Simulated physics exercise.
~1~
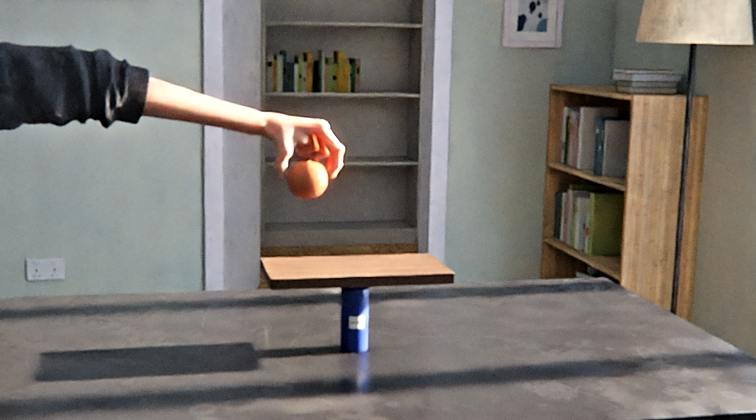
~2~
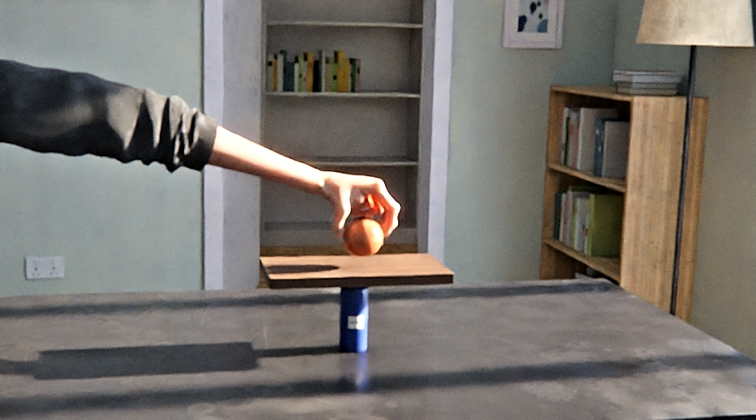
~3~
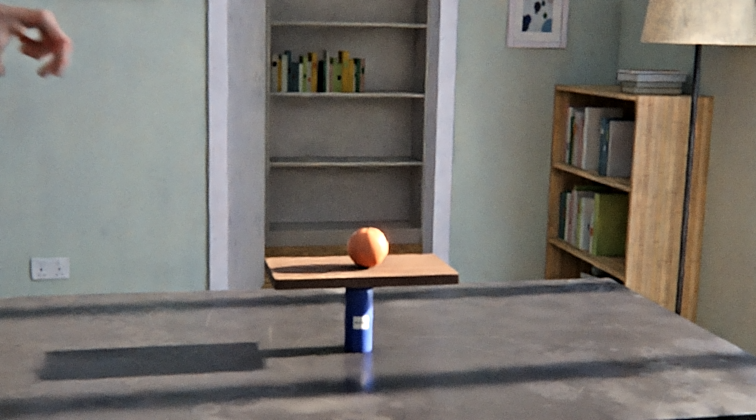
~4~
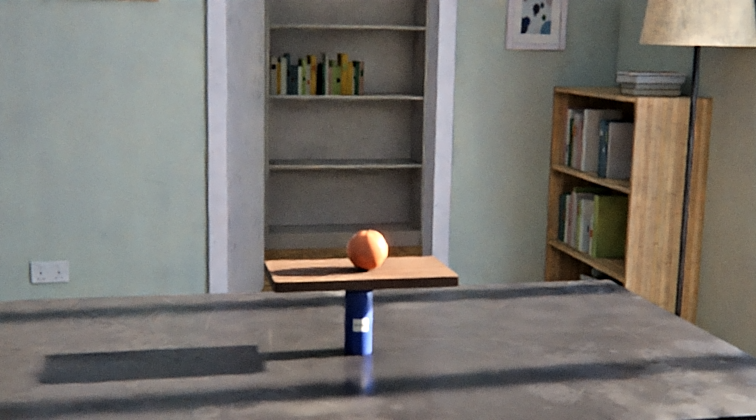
In a room with pale green walls and bookshelves, a slightly swaying camera looks across a dark grey table toward a floor lamp at the right. A brown board lies balanced on an upright blue shaker near the middle of the table. A hand in a dark sleeve reaches in from the left, holding a round orange tomato above the board. It moves the tomato right and down and sets it on the board. The hand lets go and draws back out to the left. The tomato stays near the middle of the board, and the stack holds steady.
